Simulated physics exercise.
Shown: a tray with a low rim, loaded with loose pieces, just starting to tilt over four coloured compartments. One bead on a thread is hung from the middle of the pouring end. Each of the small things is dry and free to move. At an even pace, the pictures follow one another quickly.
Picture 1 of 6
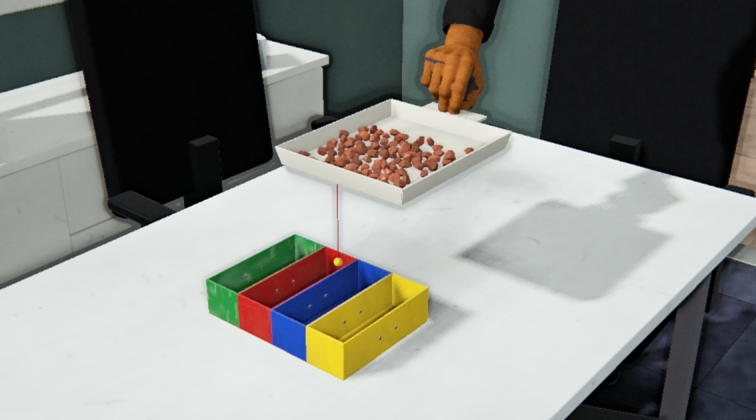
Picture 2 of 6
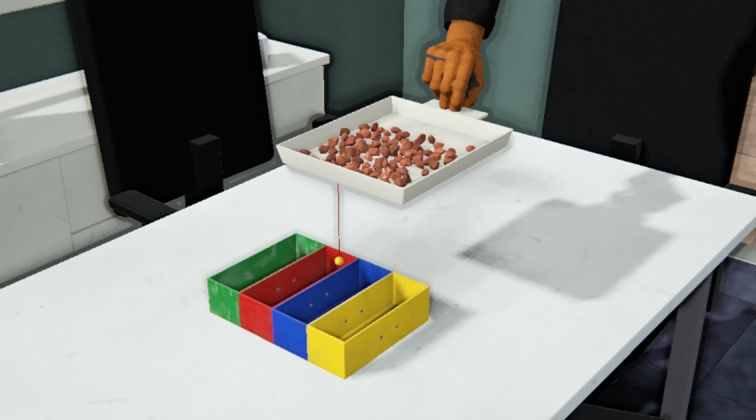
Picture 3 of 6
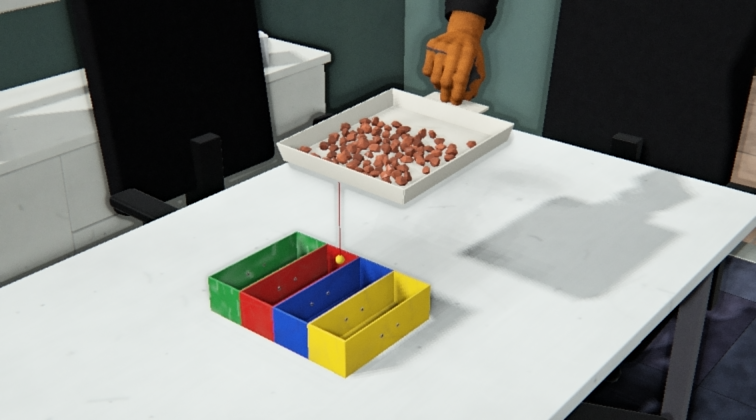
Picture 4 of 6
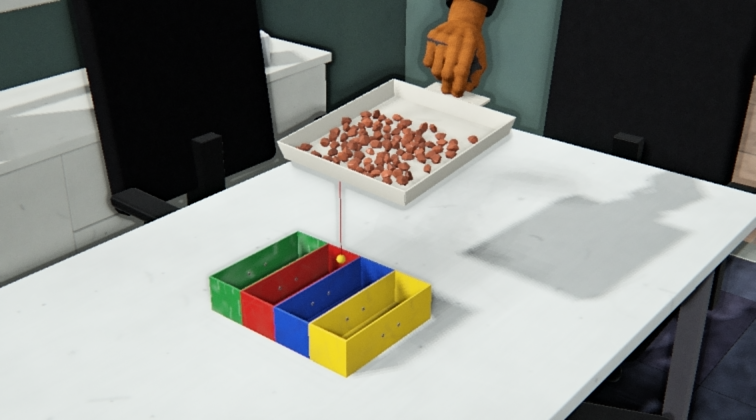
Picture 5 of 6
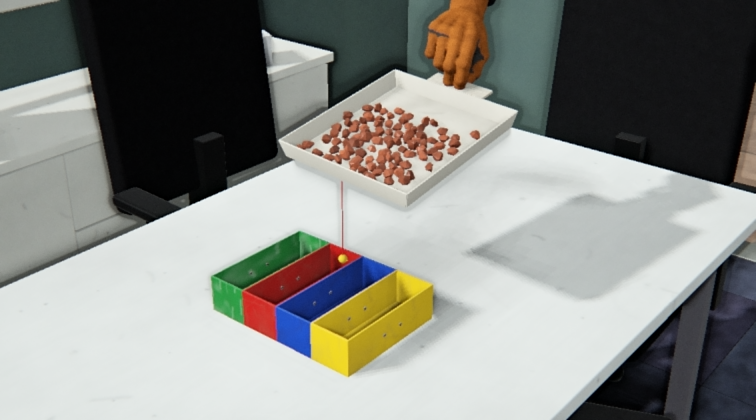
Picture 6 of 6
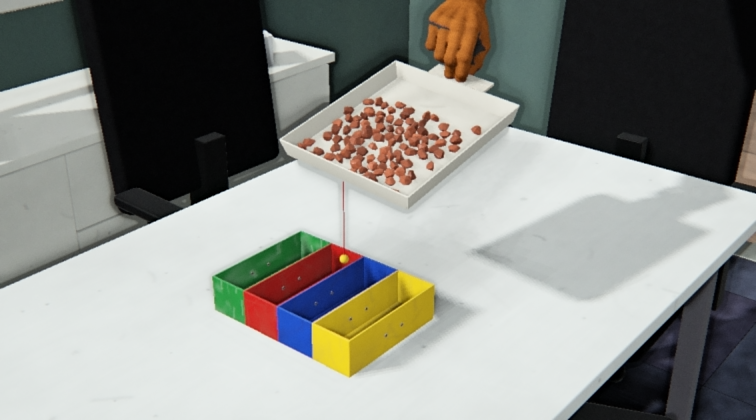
A shallow off-white tray of loose reddish-brown pieces, gripped at its far edge by an orange-brown hand, tilts slightly toward the viewer, its near right corner dipping lowest. Below it on a white table, seen from above at an angle, sit green, red, blue and yellow compartments, left to right, with dark chairs behind. A yellow bead hangs from the tray's front on a red thread, barely shifting, while the pieces keep their loose cluster.
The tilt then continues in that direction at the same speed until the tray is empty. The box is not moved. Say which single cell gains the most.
The one that gains the most is the yellow cell.
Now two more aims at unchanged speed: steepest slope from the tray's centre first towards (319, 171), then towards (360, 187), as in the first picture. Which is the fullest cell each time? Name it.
Try 1 - the green one; try 2 - the yellow one.
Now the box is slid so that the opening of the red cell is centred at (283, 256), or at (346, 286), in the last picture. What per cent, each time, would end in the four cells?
Close to 20 in a hundred, followed by close to 100 in a hundred.
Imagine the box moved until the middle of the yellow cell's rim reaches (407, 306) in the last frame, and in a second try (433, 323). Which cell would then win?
So it would be yellow first and the blue one after that.
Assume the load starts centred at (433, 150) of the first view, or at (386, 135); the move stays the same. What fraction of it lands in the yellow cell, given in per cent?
Roughly 70 per cent, then roughly 60 per cent.
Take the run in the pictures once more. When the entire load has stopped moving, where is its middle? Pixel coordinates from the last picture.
The centre comes to rest close to (374, 332).
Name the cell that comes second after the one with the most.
The blue one.
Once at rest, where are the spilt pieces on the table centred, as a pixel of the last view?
About (419, 363) in the last picture.
Soon after the last picture, tray tipped steeply; nearly all on the tray; a stray few falling or outside the box.
A little later, tray tipped right over; about two thirds on the tray; a small part in the yellow cell; a stray few in the blue cell; about a quarter falling or outside the box.
Later still, tray tipped past a quarter turn; about two thirds in the yellow cell; a small part in the blue cell; a stray few in the red cell; a small part falling or outside the box.
At rest, tray tipped past a quarter turn; about two thirds in the yellow cell; a small part in the blue cell; a stray few in the red cell; none in the green cell; a small part outside the box.
